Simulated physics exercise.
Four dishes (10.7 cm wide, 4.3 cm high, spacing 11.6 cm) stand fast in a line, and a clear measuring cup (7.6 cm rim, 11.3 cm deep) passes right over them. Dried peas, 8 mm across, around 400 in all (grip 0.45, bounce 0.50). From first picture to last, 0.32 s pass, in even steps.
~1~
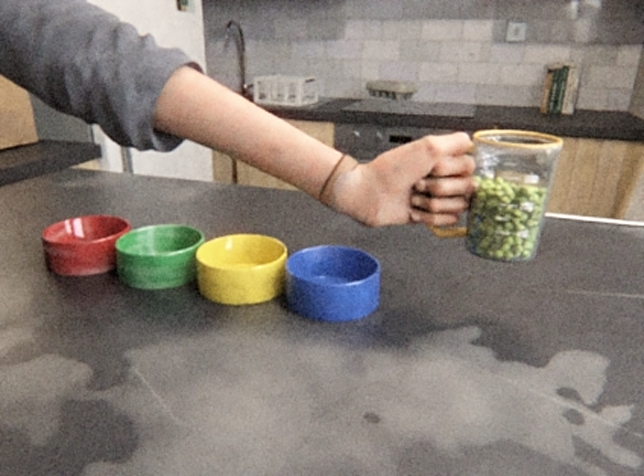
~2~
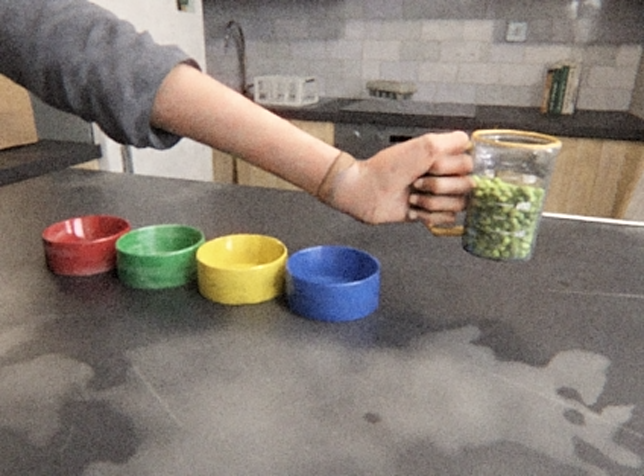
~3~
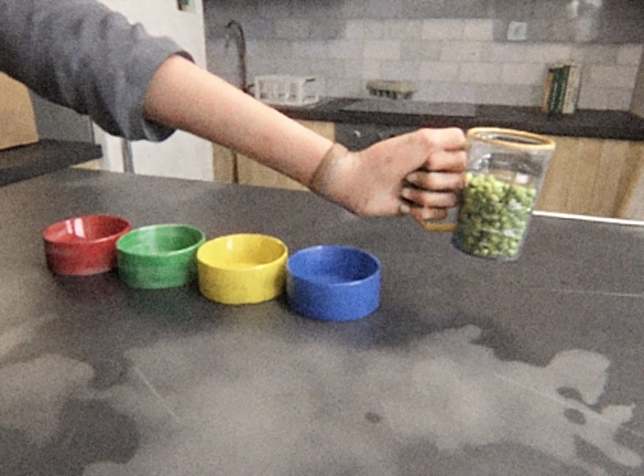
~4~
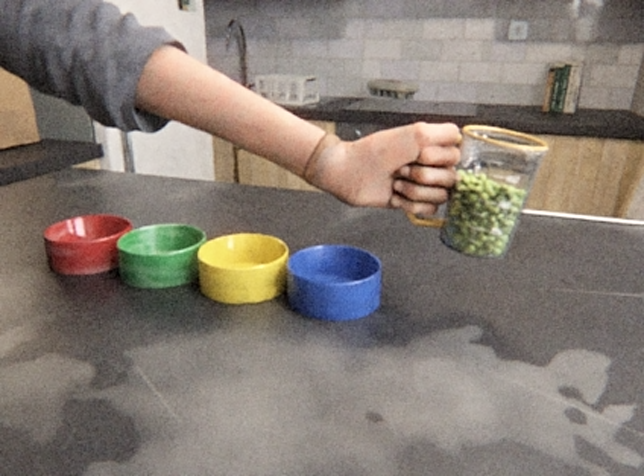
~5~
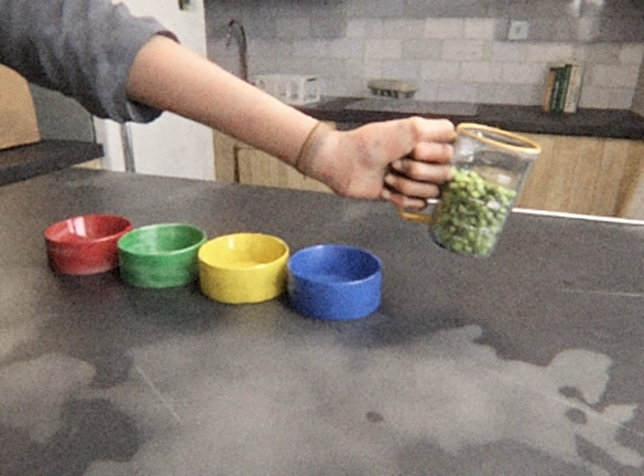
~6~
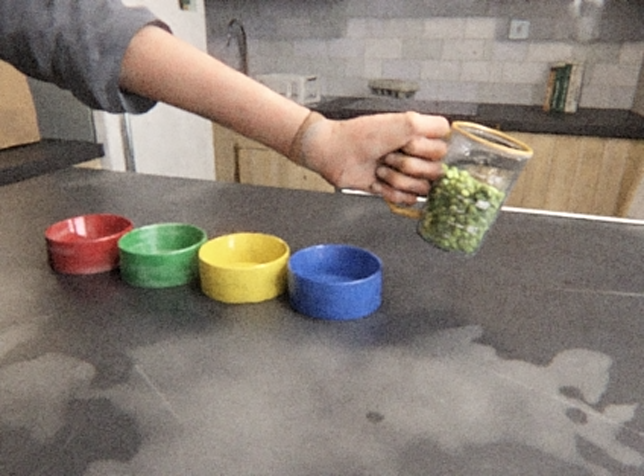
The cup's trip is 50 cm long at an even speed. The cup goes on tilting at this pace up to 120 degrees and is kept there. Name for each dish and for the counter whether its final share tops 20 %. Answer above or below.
Red dish: Below; blue dish: Above; green dish: Below; yellow dish: Above; on the counter: Below.
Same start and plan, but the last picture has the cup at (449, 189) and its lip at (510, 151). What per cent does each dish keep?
Red 0; blue 0; green 50; yellow 40.
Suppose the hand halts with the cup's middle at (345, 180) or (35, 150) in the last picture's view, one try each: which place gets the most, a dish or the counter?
Most goes to: Counter, then blue.
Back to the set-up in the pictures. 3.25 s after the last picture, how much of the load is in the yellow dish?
Near 40 per cent so far.
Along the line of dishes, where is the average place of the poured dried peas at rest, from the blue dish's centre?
Some 5 cm to the left.
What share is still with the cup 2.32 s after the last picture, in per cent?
Some 0 per cent of the load.
Then, 1.40 s after the last picture, tilt 103 degrees; cup holds 95 %.
Then, 2.32 s after the last picture, tilt 120 degrees; cup holds 0 %, blue 50 %, yellow 40 %.
Then, 3.25 s after the last picture, tilt 120 degrees; cup holds 0 %, blue 50 %, yellow 40 %.
In the end, red 0 %, blue 50 %, green 0 %, yellow 40 %, counter 10 %.
